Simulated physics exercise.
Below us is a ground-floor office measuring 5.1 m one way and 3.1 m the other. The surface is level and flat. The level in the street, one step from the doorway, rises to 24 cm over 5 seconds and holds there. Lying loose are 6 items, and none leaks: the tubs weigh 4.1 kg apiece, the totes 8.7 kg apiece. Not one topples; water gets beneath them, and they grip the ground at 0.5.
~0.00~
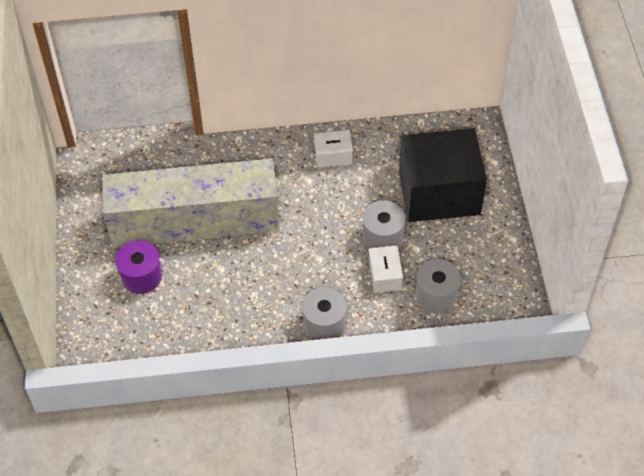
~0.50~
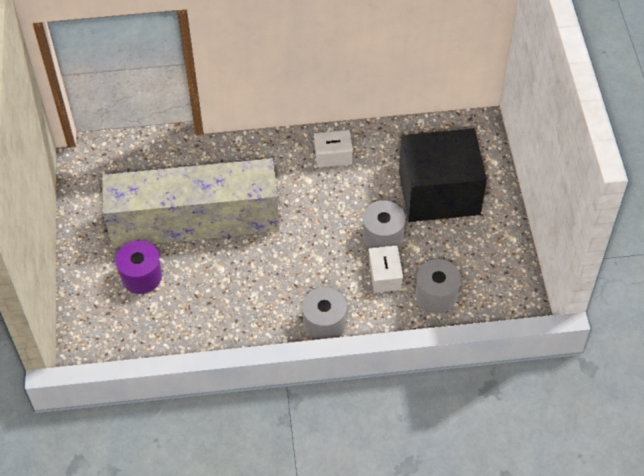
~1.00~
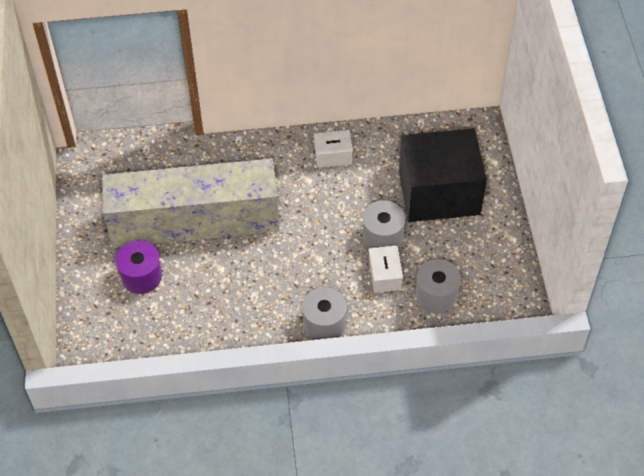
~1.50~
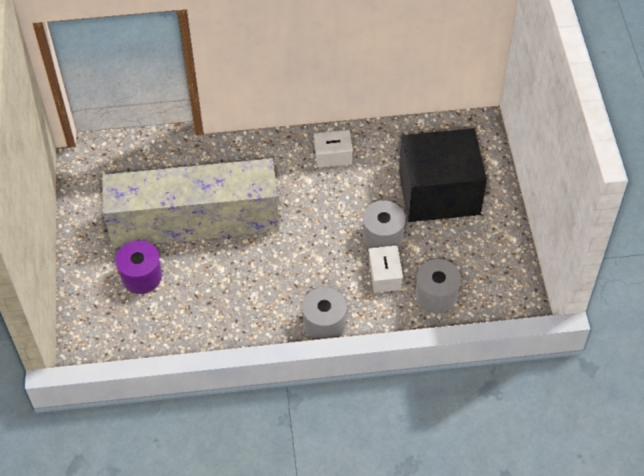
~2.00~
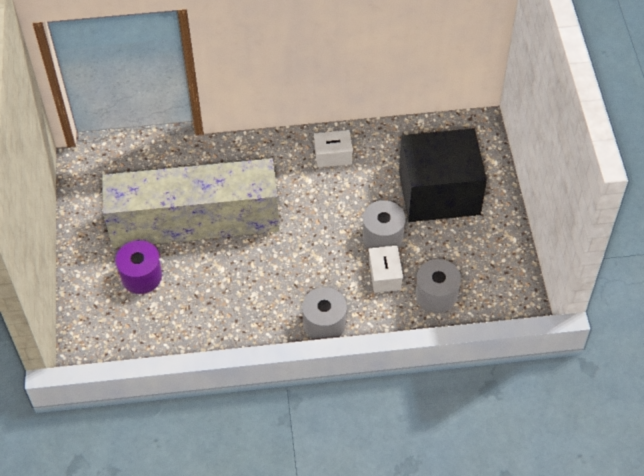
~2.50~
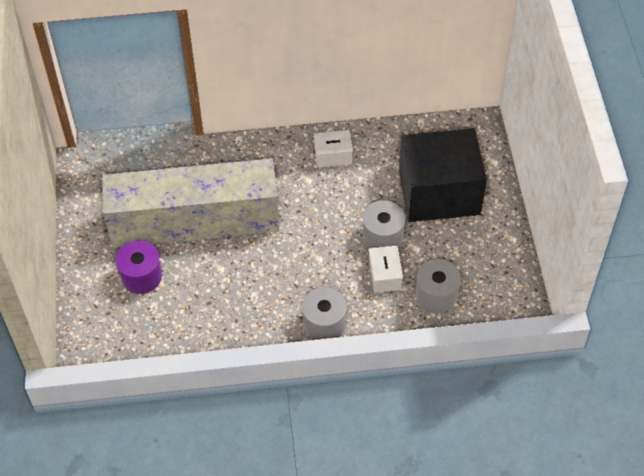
Water spreads over the pavement outside a small walled room, fills the doorway at the upper left, and begins to edge onto the speckled floor, while the purple tub, grey tubs, pale boxes and black block stay still.
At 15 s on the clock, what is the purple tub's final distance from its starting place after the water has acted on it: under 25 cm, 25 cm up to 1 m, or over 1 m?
25 cm up to 1 m.
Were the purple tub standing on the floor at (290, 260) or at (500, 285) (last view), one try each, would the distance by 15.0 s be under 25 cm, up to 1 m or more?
Run 1 - short shift; run 2 - well off.
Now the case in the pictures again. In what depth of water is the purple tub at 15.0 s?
The depth there is around 8 cm.
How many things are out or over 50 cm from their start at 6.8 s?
Tally at that time: 1.
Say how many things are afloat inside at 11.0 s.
I'd say 6 of them.
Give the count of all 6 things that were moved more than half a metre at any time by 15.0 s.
That makes 5.
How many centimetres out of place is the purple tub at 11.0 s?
Roughly 30 cm by then.
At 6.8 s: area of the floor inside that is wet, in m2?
About 9.5 m2 is covered.
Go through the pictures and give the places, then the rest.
The first picture shows the purple tub at (137, 259), on the bottom; 0.0 m2 under water; 0 of 6 have shifted.
The second picture shows the purple tub at (137, 259), on the bottom; 0.0 m2 under water; 0 of 6 have shifted.
The third picture shows the purple tub at (137, 259), on the bottom; 0.0 m2 under water; 0 of 6 have shifted.
The fourth picture shows the purple tub at (137, 259) rests on the ground; water covers 0.0 m2; 0 of 6 have shifted.
The fifth picture shows the purple tub at (137, 259), on the bottom; water covers 0.0 m2; 0 of 6 have shifted.
The sixth picture shows the purple tub at (137, 259), on the bottom; 0.5 m2 under water; 0 of 6 have shifted.
After 3.5 s the purple tub is near (137, 259), 0.0 m from its start, aground; 0 afloat.
After 6.8 s the purple tub is near (163, 257), 0.3 m from its start, aground; 0 afloat.
After 11.0 s the purple tub is near (171, 259), 0.3 m from its start, afloat; 6 afloat.
After 15.0 s the purple tub is near (142, 296), 0.5 m from its start, afloat; 6 afloat.
